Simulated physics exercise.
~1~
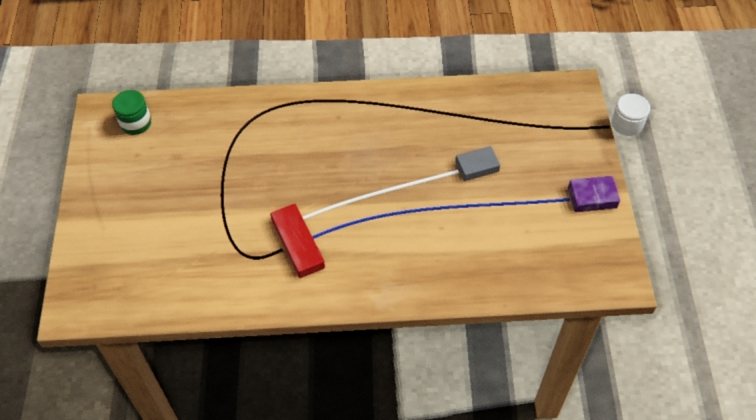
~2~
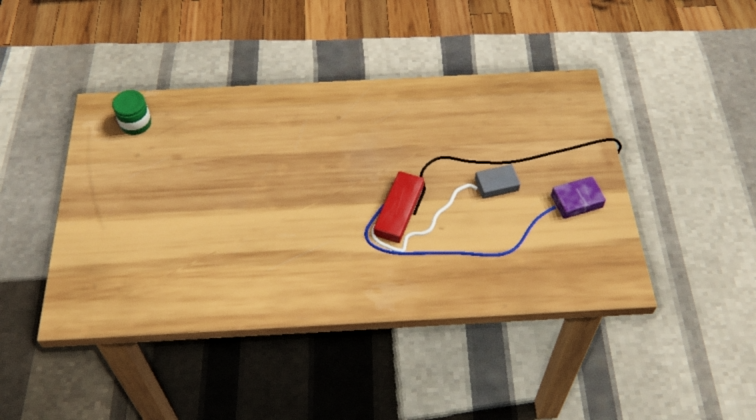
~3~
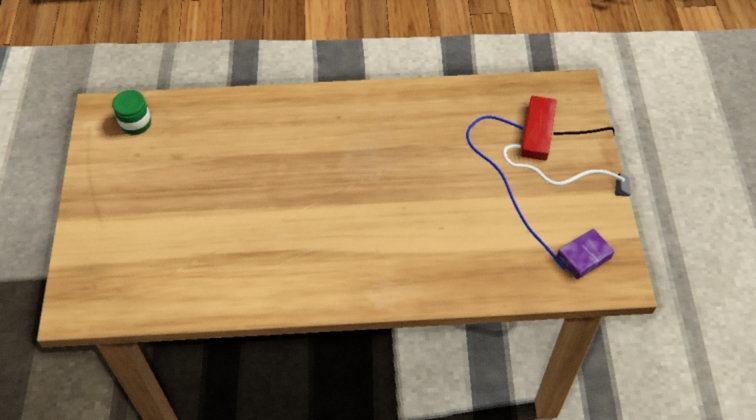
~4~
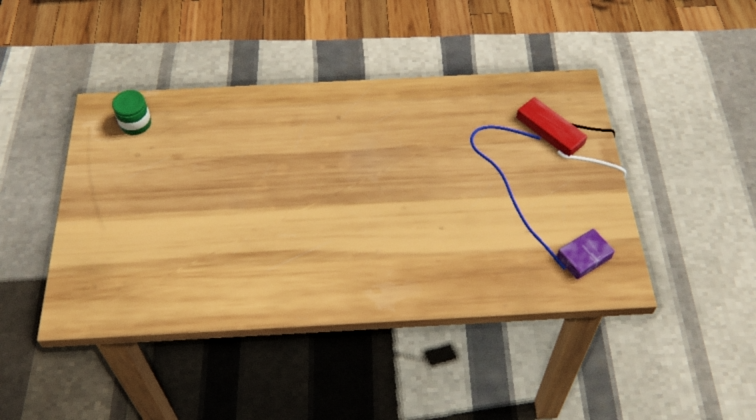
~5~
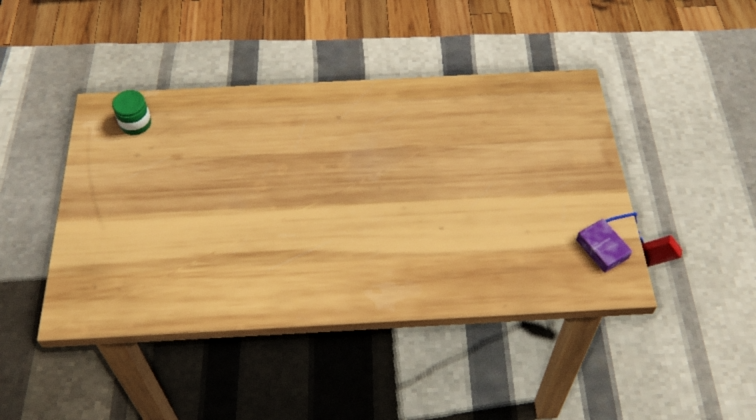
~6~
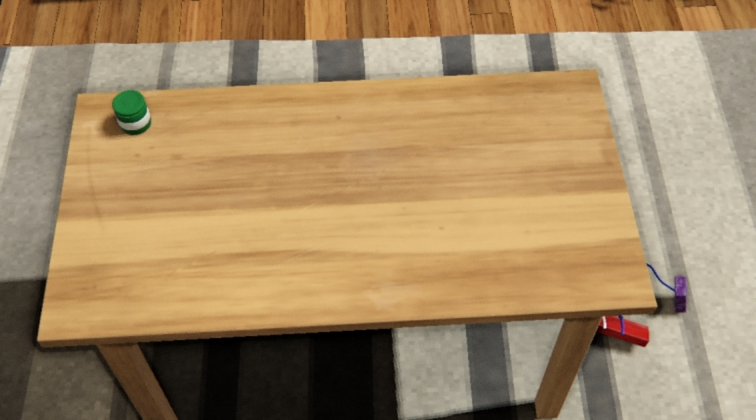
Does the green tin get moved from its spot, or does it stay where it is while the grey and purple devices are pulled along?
The green tin stays where it is at the far left, while the grey and purple devices both leave their places and go over the edge.
